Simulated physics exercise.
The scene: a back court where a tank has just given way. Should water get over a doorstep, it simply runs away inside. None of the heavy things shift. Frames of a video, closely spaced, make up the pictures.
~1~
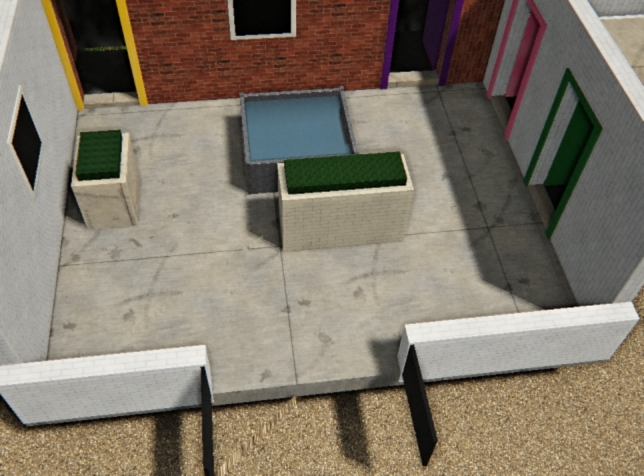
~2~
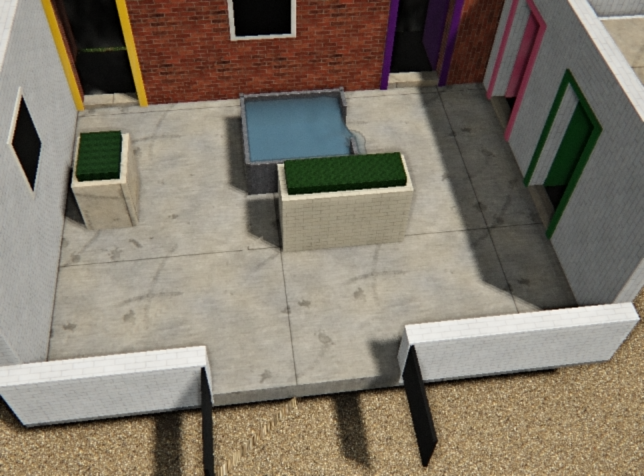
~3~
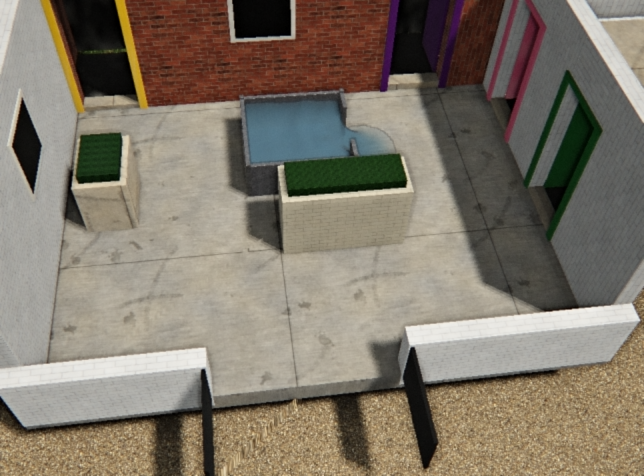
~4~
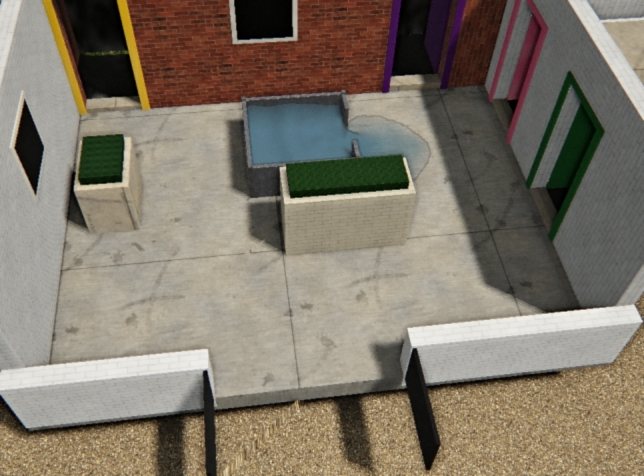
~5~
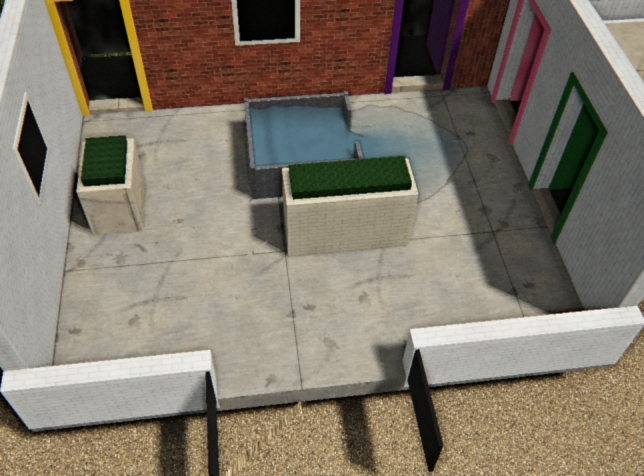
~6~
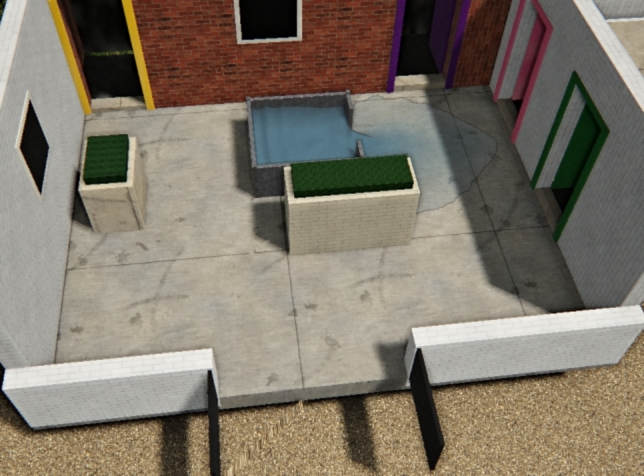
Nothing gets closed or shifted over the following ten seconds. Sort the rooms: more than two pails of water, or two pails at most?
Green door - more than two pails; purple door - two pails at most; yellow door - two pails at most; pink door - more than two pails.
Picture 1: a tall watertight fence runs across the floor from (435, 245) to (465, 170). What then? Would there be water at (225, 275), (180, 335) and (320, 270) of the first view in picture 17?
Log, spots one to three: Spared; spared; spared.
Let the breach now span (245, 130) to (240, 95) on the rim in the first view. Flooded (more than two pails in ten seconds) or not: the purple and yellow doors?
Outcome - purple door comes in lower, yellow door breaks the threshold.
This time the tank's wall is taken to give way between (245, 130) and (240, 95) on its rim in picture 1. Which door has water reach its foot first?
It's the yellow-painted one.
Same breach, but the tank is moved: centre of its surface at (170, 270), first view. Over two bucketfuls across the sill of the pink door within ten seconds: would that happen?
Result for pink: It doesn't reach it.
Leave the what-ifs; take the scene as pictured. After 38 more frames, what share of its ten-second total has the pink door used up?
I'd say some 100 per cent.
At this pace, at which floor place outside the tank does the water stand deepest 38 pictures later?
That would be (559, 342).
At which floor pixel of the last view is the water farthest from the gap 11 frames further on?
I'd go with roughly (566, 292).
A moment on, water covers 25 % of the floor; the green door wet at the sill, nothing in, the purple door wet at the sill, nothing in, the yellow door not reached, the pink door under two buckets in.
Next, water covers 25 % of the floor; the green door under two buckets in, the purple door wet at the sill, nothing in, the yellow door not reached, the pink door over two buckets in.
Then, water covers 30 % of the floor; the green door over two buckets in, the purple door wet at the sill, nothing in, the yellow door not reached, the pink door far over two buckets in.
Later, water covers 45 % of the floor; the green door over two buckets in, the purple door wet at the sill, nothing in, the yellow door not reached, the pink door far over two buckets in.
In the end, water covers 75 % of the floor; the green door over two buckets in, the purple door wet at the sill, nothing in, the yellow door wet at the sill, nothing in, the pink door far over two buckets in.
